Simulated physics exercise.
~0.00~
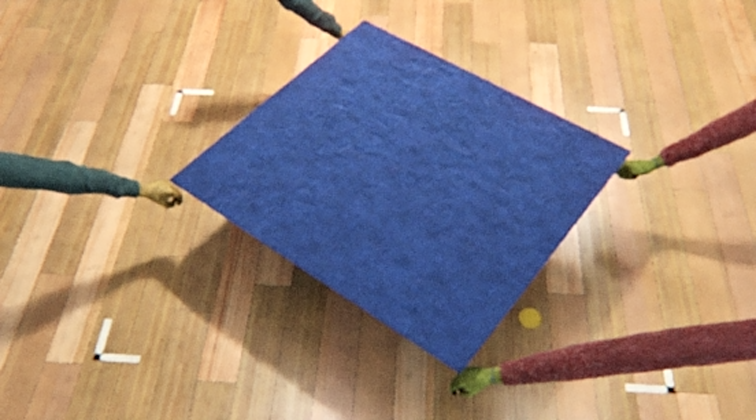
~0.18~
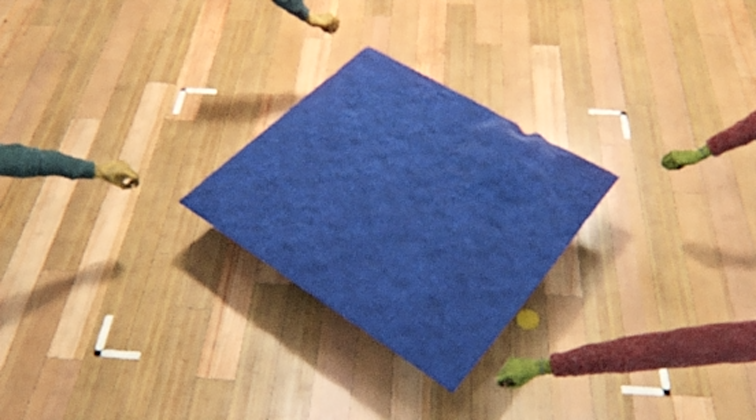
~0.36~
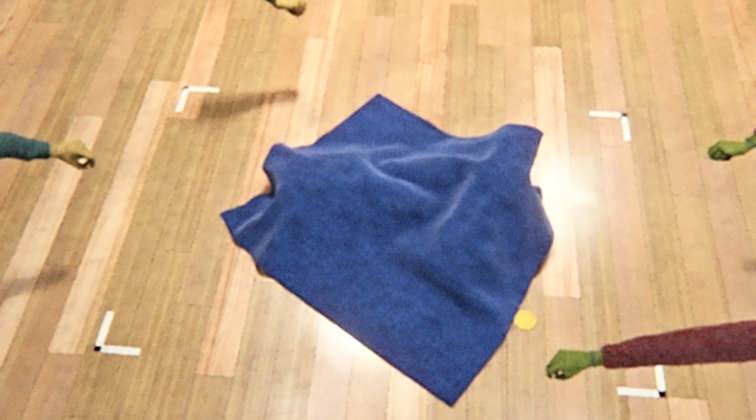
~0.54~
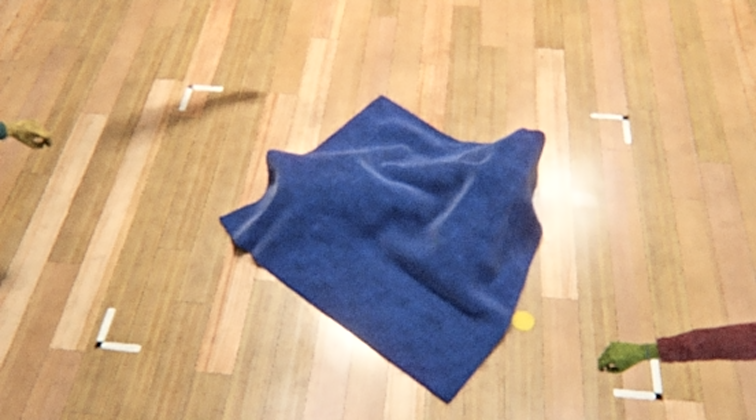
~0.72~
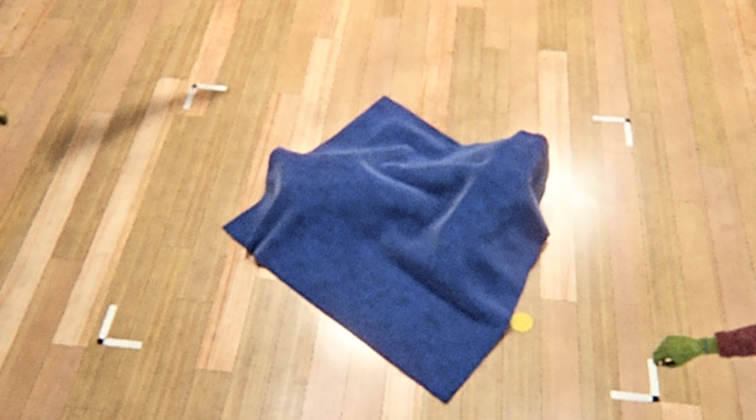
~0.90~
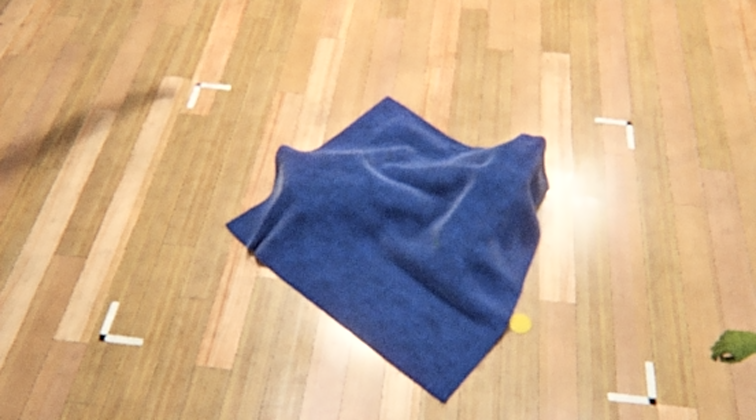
Blue blanket held flat by four hands dropping over hidden lumps on a wooden floor, settling in folds beside a yellow disc.
